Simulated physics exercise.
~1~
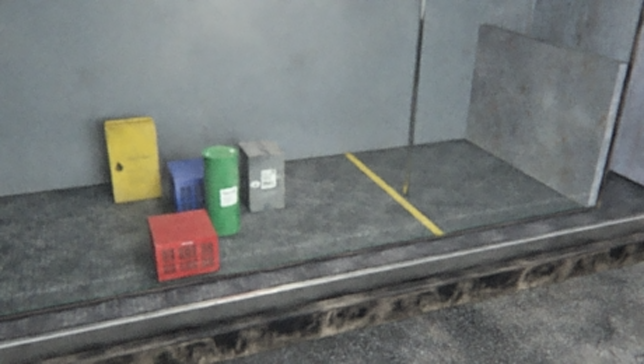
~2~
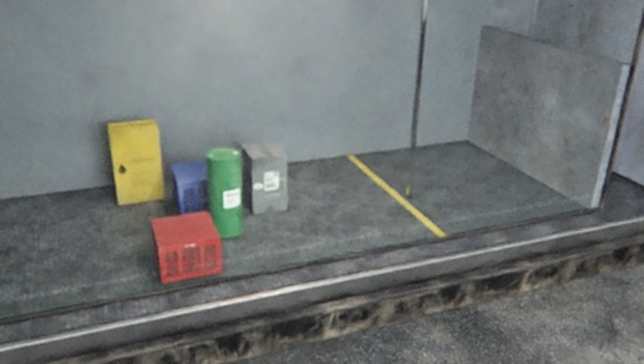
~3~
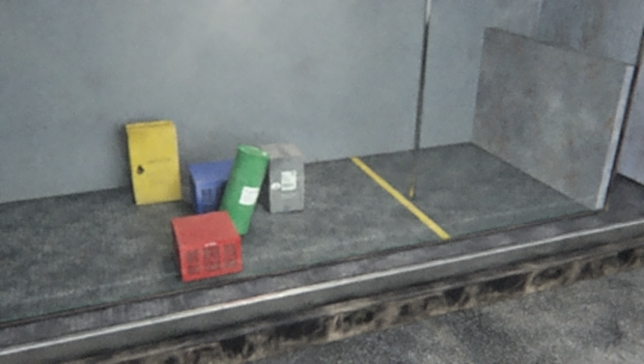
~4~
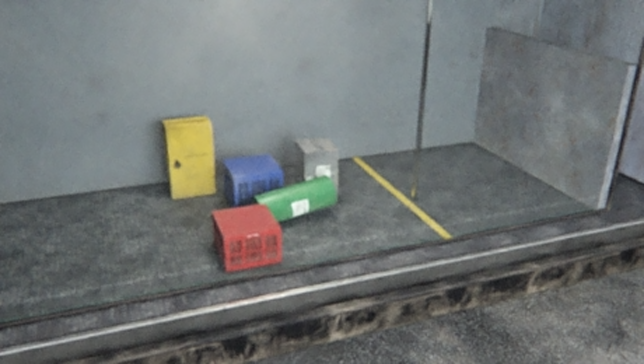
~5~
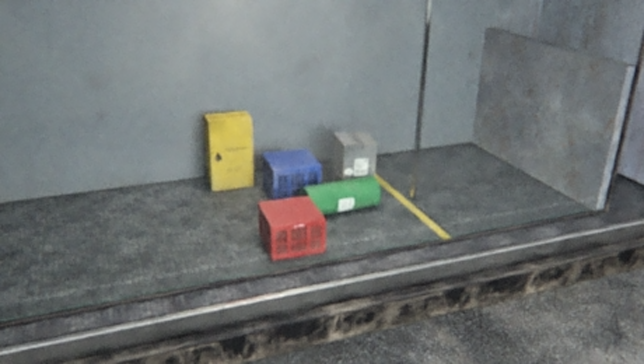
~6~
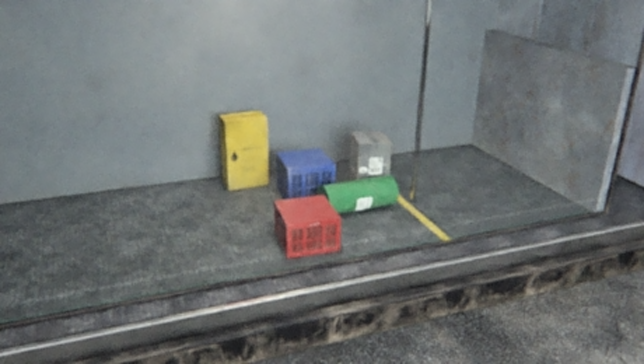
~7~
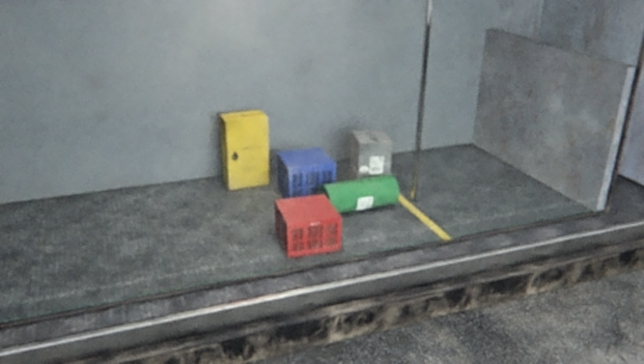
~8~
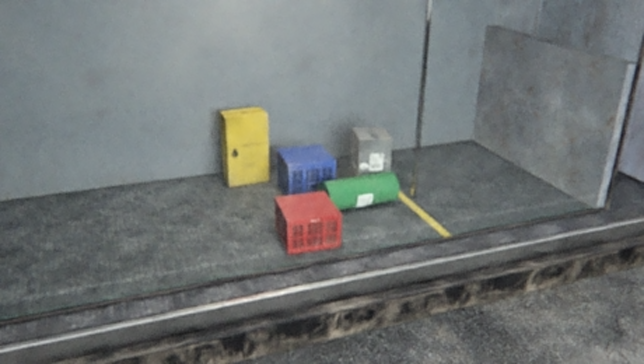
The video shows a yellow tall box, blue and red crates, a green drum and a grey pack sliding right across a grey floor as the drum topples onto its side; all come to rest short of the yellow line's middle, the others staying upright.
